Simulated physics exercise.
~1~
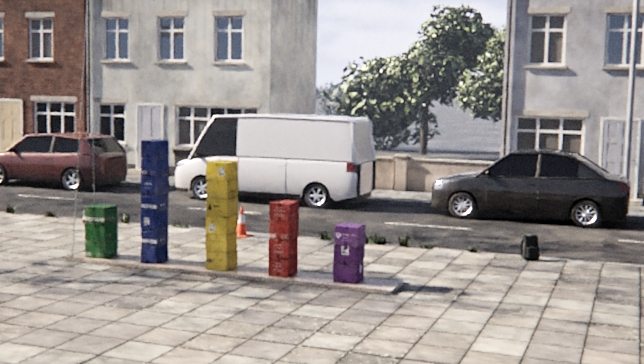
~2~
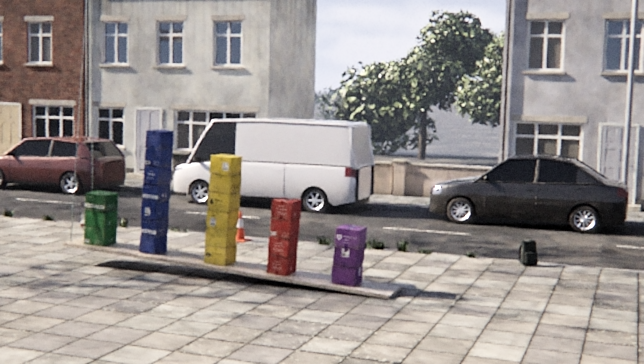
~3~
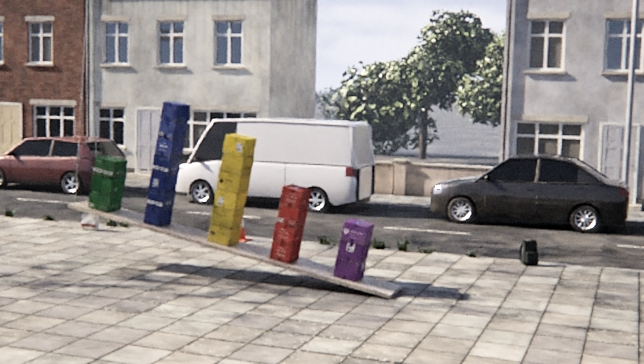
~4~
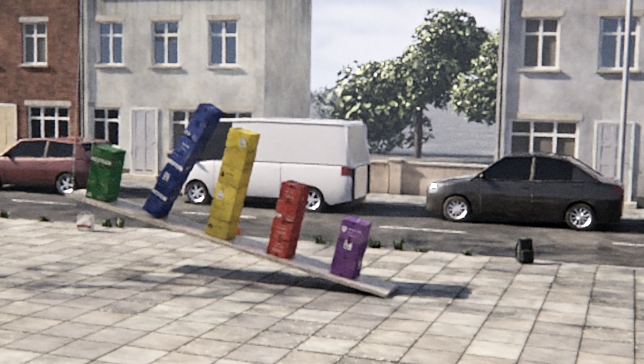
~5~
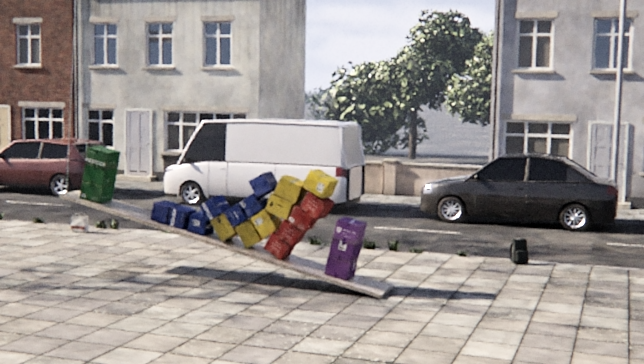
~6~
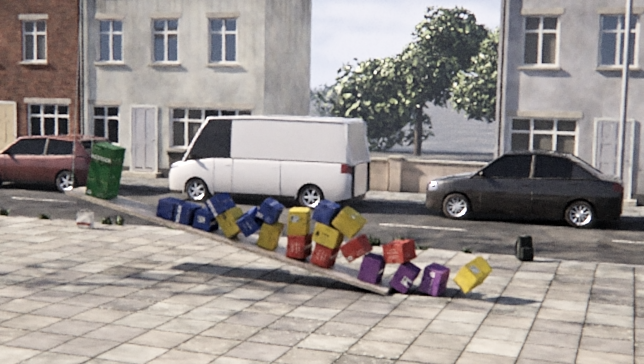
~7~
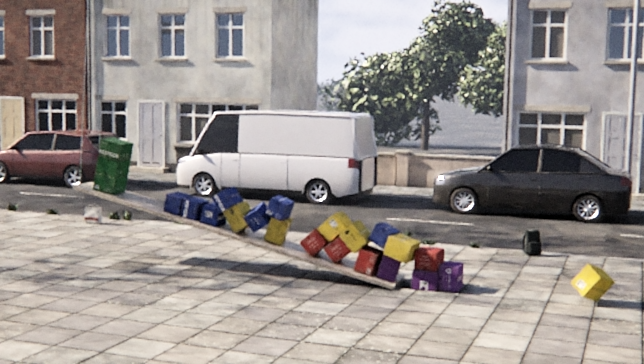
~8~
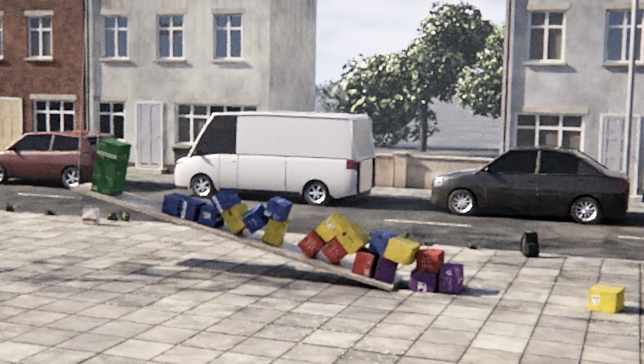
On a paved street, a deck of coloured carton piles tilting up at left, all but the green pile collapsing rightward downslope.
